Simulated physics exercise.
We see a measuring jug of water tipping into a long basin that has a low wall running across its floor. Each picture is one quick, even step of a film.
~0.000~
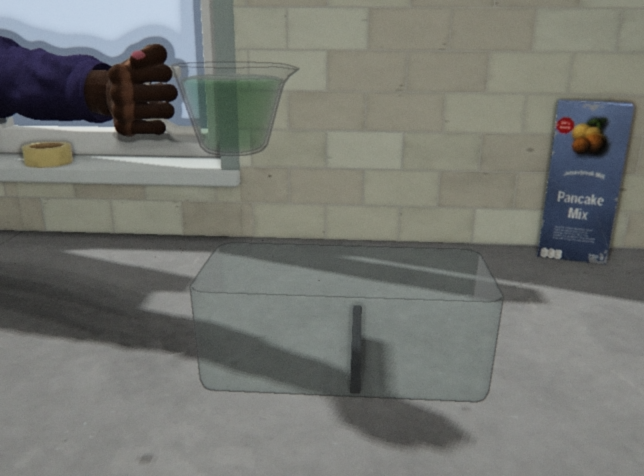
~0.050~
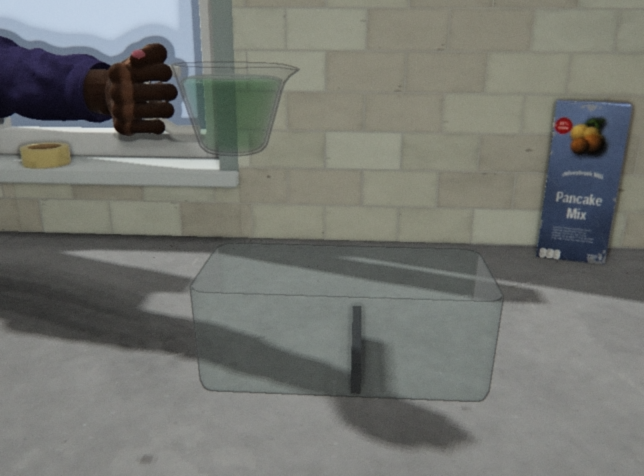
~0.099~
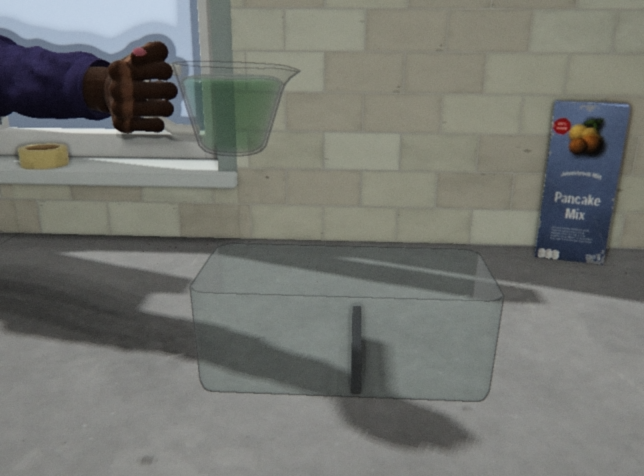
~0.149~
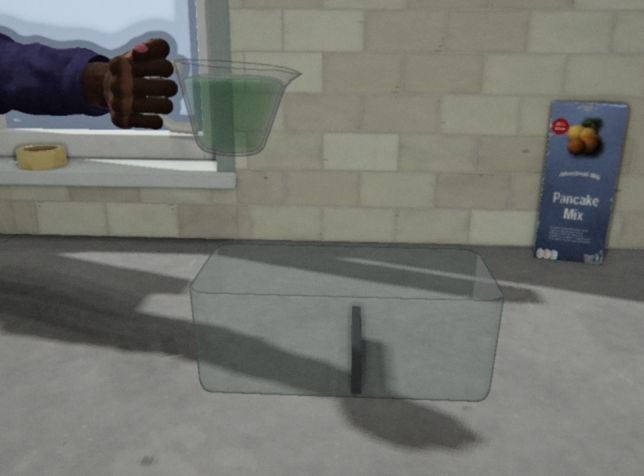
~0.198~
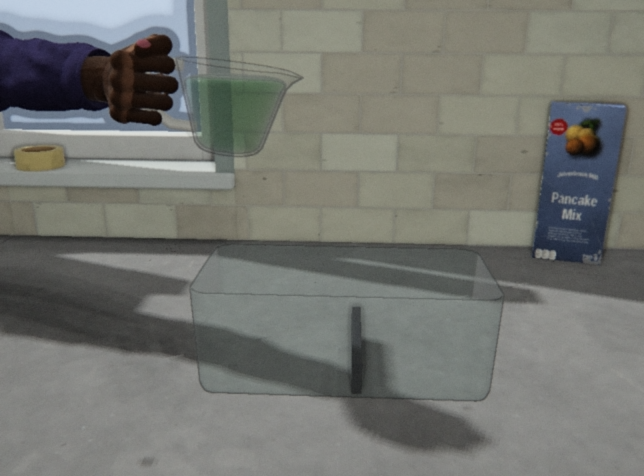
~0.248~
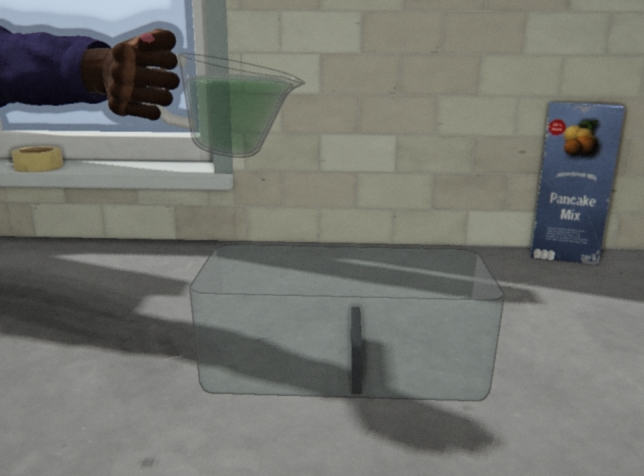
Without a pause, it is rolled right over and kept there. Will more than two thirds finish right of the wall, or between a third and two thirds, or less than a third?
Right of the wall there will be between a third and two thirds.
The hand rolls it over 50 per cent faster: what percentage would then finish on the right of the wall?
It comes to about 40 per cent.
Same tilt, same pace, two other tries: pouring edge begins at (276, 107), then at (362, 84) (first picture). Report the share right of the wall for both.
5 and 90 per cent.
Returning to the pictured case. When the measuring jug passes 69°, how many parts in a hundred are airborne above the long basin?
About 30 per cent.
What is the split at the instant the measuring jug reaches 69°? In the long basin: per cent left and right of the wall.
Left part: Around 0 %. Right part: Around 10 %.
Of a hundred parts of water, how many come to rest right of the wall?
Estimate: Some 50 per cent.
By 0.70 s the tilt is 69° and 54 per cent is still to pour, 2 is left of the wall and 12 right of it.
By 1.03 s the tilt is 108° and 2 per cent is still to pour, 39 is left of the wall and 50 right of it.
By 1.37 s the tilt is 117° and 0 per cent is still to pour, 47 is left of the wall and 51 right of it.
By 1.75 s the tilt is 117° and 0 per cent is still to pour, 47 is left of the wall and 52 right of it.
At rest 47 per cent lies left of the wall, 52 right of it and 1 outside.
